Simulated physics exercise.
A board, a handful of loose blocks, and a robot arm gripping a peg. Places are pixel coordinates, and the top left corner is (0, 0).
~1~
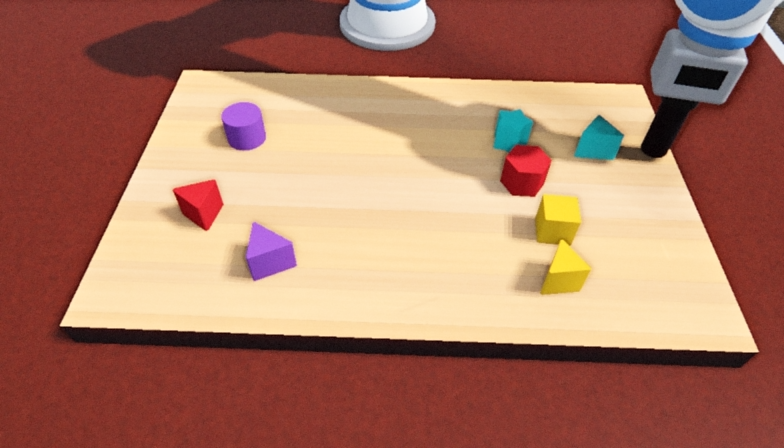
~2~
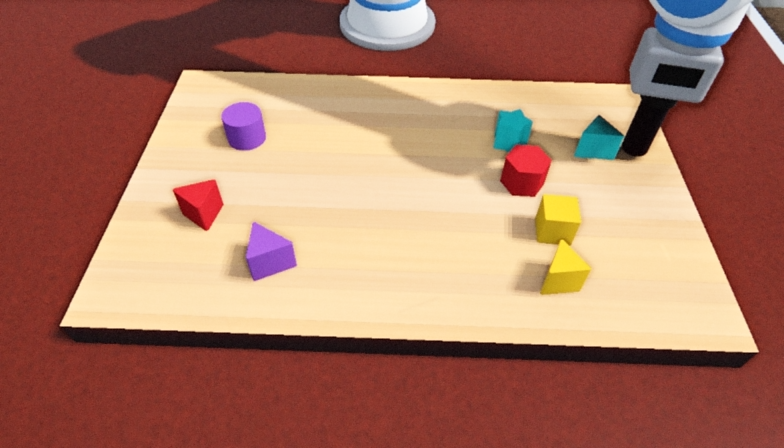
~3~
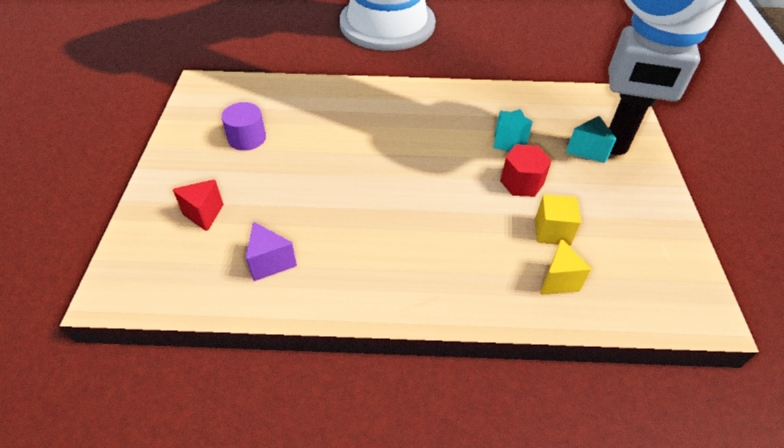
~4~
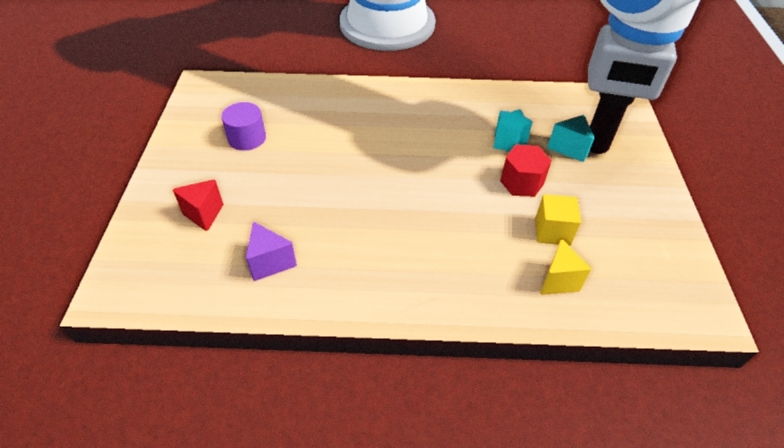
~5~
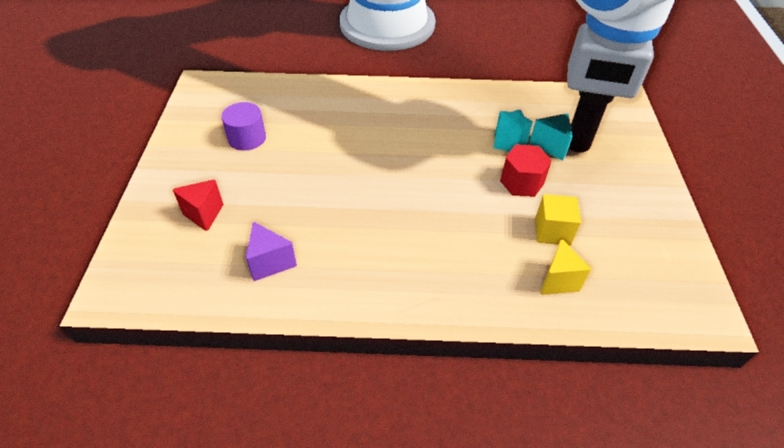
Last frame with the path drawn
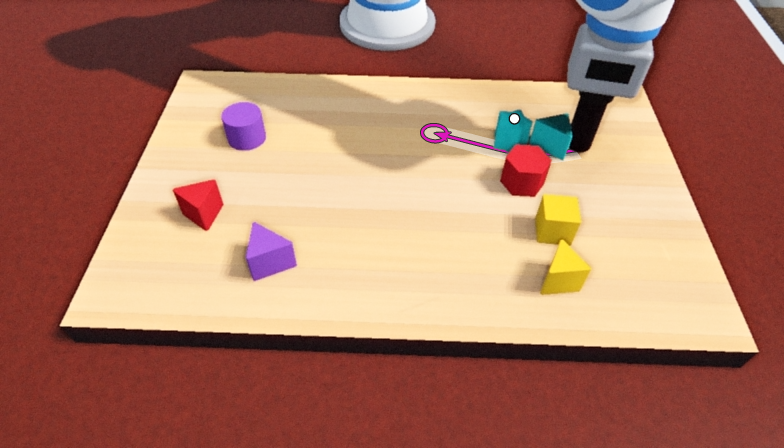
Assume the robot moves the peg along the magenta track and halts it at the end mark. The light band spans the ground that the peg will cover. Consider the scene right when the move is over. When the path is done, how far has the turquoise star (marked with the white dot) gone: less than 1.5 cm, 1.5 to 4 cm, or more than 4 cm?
Over 4 cm.
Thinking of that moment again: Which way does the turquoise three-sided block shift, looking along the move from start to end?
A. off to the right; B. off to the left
Answer: A.
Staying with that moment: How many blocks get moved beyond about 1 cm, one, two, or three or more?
It will shift two blocks.
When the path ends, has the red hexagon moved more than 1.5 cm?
No - that is not the case.
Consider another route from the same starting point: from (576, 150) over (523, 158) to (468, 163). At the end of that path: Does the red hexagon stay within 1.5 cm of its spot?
I believe so.
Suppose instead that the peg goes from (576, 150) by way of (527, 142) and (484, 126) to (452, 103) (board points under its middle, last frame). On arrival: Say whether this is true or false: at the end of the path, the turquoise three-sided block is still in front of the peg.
Answer: False.
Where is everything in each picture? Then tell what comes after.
In the first frame, tip of the peg (654, 150), middles of tops, turquoise star (514, 119), red hexagon (529, 158), turquoise three-sided block (602, 127).
In the second frame, peg (634, 148), nothing pushed.
In the third frame, peg (615, 147), turquoise three-sided block (597, 127).
In the fourth frame, peg (596, 146), turquoise three-sided block (578, 125).
In the fifth frame, peg (578, 144), turquoise star (514, 119), red hexagon (529, 158), turquoise three-sided block (558, 123).
The line goes from (576, 150) by way of (529, 154) and (481, 145) to (435, 133); the dot is on the turquoise star.
On the path given first. One third of the way, peg (530, 149); turquoise star (490, 116); turquoise three-sided block (519, 116), turned 50° clockwise.
Two thirds of the way, peg (481, 139); turquoise star (466, 105); turquoise three-sided block (507, 108), turned 95° clockwise.
At the end, peg (435, 127); turquoise star (450, 95), turned 70° clockwise; red hexagon unmoved; turquoise three-sided block (507, 108), turned 95° clockwise.
